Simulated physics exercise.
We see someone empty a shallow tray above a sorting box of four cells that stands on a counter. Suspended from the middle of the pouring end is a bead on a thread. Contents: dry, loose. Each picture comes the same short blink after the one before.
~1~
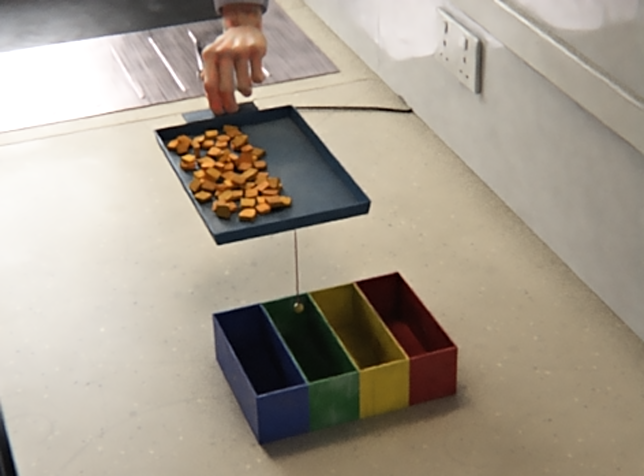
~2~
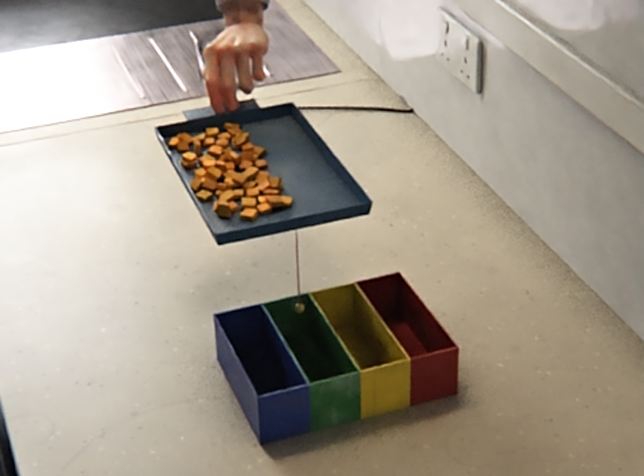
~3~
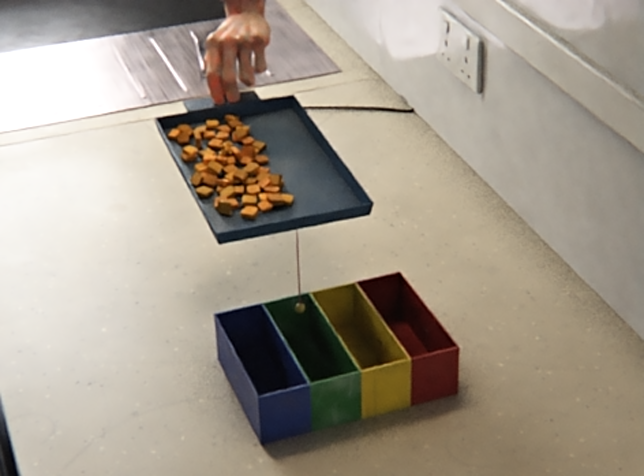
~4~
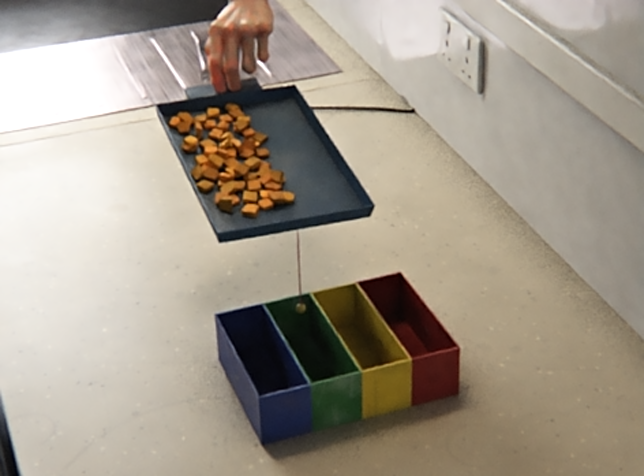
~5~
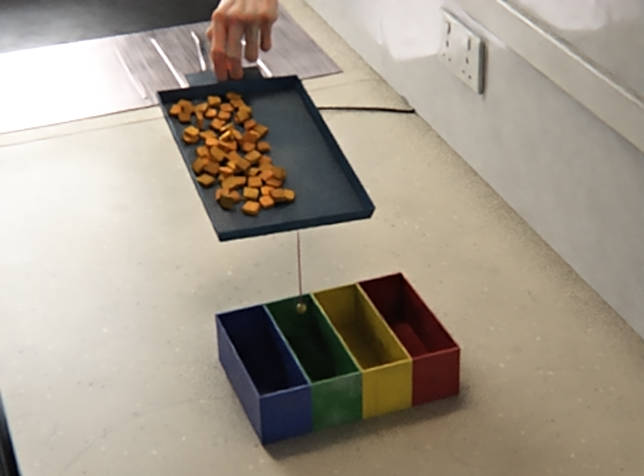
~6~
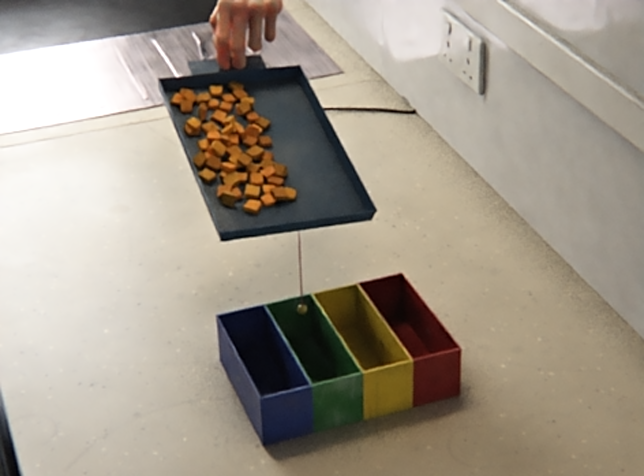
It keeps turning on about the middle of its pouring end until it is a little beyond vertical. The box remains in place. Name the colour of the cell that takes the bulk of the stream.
Yellow.
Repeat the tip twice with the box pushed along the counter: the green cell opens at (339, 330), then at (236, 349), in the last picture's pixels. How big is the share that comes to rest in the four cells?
In order: 100 percent, then 50 percent.
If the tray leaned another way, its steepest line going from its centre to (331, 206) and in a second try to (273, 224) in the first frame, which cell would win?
The yellow cell, then that blue cell.
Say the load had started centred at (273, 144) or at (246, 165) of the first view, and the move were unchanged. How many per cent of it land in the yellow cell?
Some 60 and then some 40 per cent.
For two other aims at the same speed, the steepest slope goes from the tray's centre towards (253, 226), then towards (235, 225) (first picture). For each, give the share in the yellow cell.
Case one 0 %; case two 0 %.
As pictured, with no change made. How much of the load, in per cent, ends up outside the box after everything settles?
Estimated share: About 0 %.
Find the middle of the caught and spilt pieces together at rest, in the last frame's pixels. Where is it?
Near (364, 379), more or less.
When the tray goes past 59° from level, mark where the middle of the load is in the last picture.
In the last view the centre sits at roughly (319, 202).
Soon, tray tipped steeply; nearly all on the tray; a stray few falling or outside the box.
A while on, tray tipped right over; about two thirds on the tray; a small part in the yellow cell; a small part in the red cell; a small part in the green cell; a stray few falling or outside the box.
Towards the end, tray tipped past a quarter turn; about half in the yellow cell; about a quarter in the green cell; about a quarter in the red cell; a small part in the blue cell; a stray few falling or outside the box.
Finally, tray tipped past a quarter turn; about half in the yellow cell; about a quarter in the green cell; about a quarter in the red cell; a small part in the blue cell; a stray few outside the box.
